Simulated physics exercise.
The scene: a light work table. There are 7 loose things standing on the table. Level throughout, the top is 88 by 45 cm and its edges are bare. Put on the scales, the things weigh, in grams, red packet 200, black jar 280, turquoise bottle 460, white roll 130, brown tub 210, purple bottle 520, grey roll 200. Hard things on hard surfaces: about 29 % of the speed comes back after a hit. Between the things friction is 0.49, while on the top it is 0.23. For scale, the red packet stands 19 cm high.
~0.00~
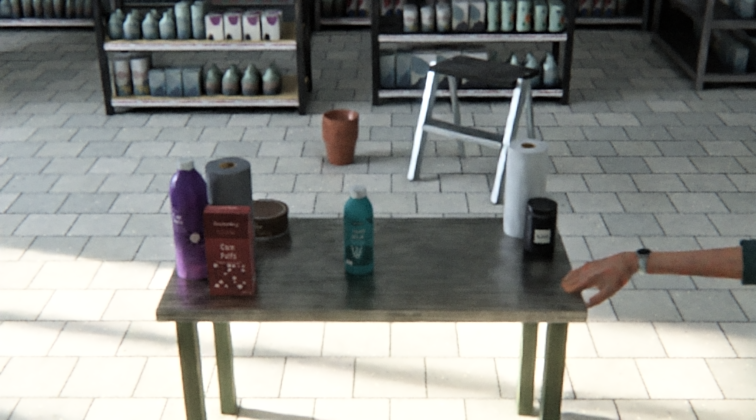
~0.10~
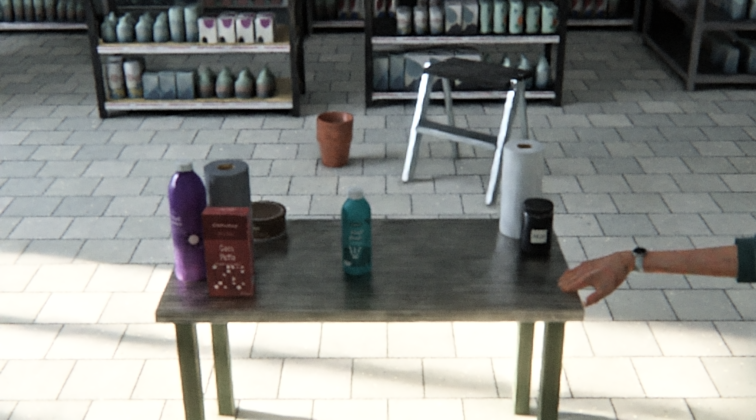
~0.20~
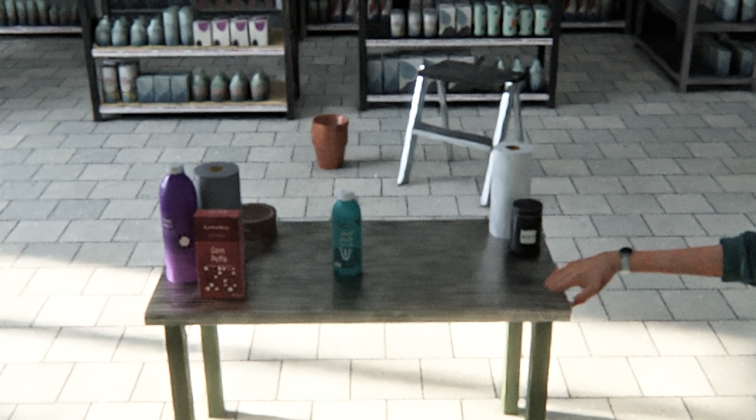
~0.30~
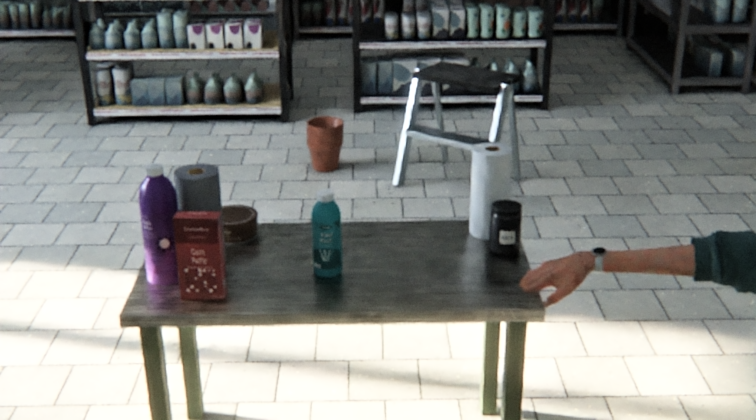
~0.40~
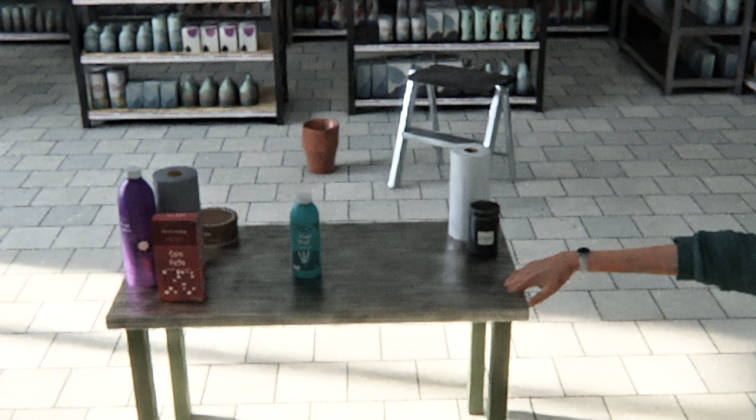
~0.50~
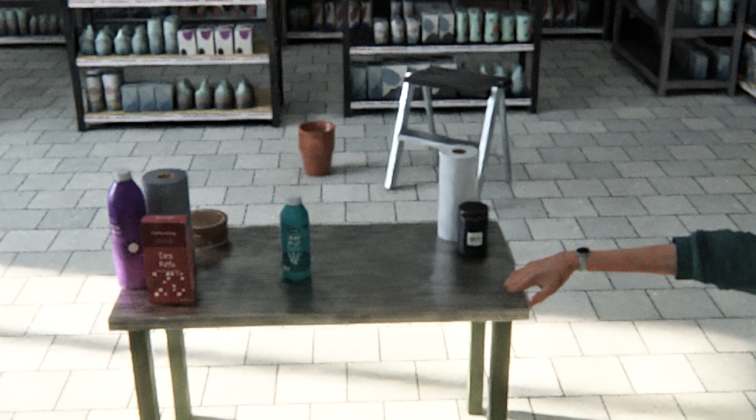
A light work table slides a short way left as a hand at its right end moves with it, carrying bottles, rolls, a red packet, a brown tub and a black jar. The table then stays put beside the hand while the upright items slip slightly farther left across its top.
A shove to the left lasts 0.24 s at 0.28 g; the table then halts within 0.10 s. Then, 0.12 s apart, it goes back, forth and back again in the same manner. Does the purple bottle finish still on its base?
No, it goes down.
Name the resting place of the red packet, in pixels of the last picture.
It ends up near (213, 259).
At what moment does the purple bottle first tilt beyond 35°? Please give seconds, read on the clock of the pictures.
I'd put it at some 0.9 s.
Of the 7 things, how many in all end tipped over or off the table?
I make it 1.
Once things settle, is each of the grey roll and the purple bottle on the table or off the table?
Once it settles, the grey roll keeps within bounds; as for the purple bottle, it has gone out of bounds.
Around 1.00 s, purple bottle now off the table; black jar shifted 4 cm; white roll shifted 3 cm.
Around 1.40 s, table 11 cm from its start; black jar shifted 6 cm; white roll shifted 4 cm; red packet shifted 4 cm.
Finally (2.4 s), off the table and tipped over, purple bottle; not toppled but over 5 cm from the start, black jar; the other 5 still in place (within 5 cm).
